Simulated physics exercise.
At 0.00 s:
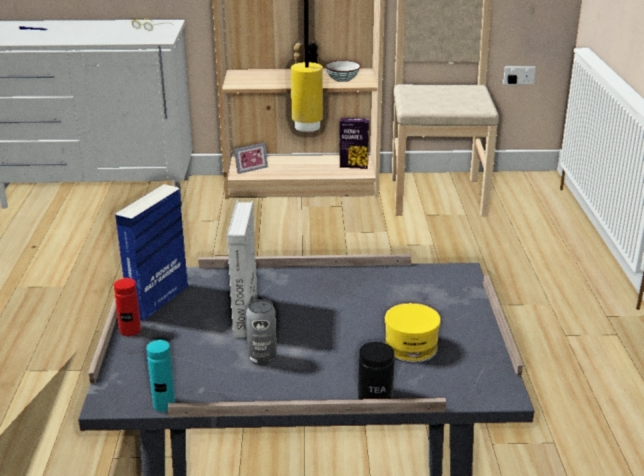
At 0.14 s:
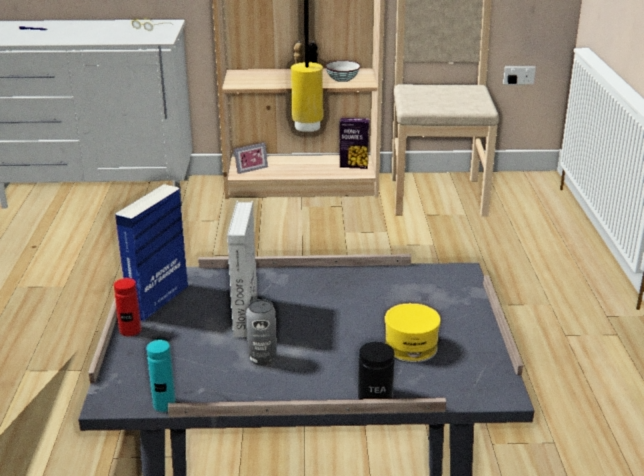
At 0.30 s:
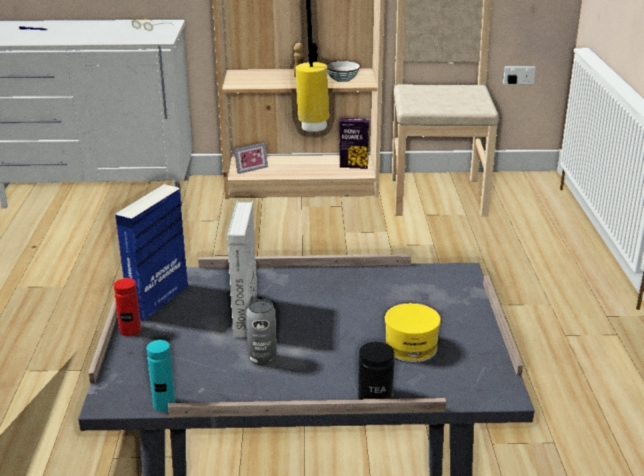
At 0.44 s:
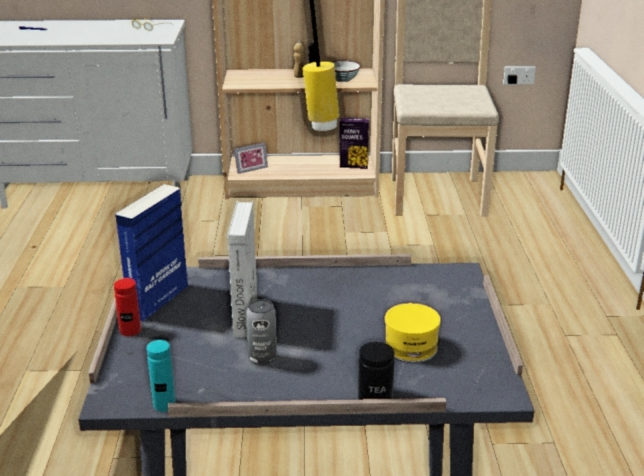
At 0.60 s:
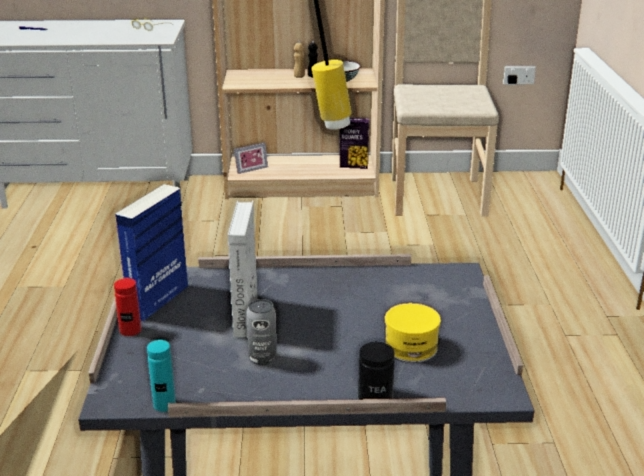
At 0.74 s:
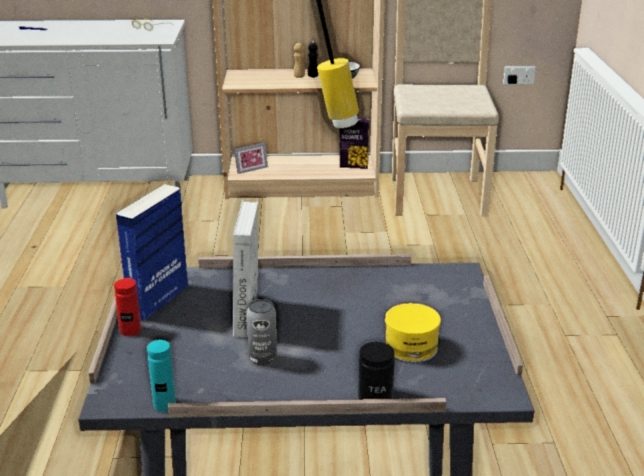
A hanging yellow lamp swings slowly to the right while the things on the table stay put.
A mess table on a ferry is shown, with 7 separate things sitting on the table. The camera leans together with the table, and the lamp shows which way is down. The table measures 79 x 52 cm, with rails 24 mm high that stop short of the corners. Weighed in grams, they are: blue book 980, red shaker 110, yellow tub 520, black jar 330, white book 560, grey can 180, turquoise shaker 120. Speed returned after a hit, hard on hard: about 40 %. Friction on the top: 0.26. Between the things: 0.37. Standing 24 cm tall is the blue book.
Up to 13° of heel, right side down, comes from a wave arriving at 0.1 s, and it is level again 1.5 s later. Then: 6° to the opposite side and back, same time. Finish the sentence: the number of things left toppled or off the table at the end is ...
... two.
Around 1.04 s, heel 11°, right side down; blue book tipped 10° against what carries it near (162, 254); white book tipped 58° against what carries it.
Around 1.24 s, heel 6°, right side down; blue book tipped 45° against what carries it near (191, 271); white book on its side.
Around 1.34 s, heel 3°, right side down; blue book on its side near (219, 309); white book on its side; yellow tub shifted 2 cm.
Around 1.74 s, boat level; blue book on its side near (226, 314); white book on its side; yellow tub shifted 4 cm.
Finally (3.6 s), on their side or leaning hard on the table, blue book and white book; the other 5 still in place (within 5 cm). Final places as that camera would see them, blue book near (226, 314), red shaker near (128, 307).
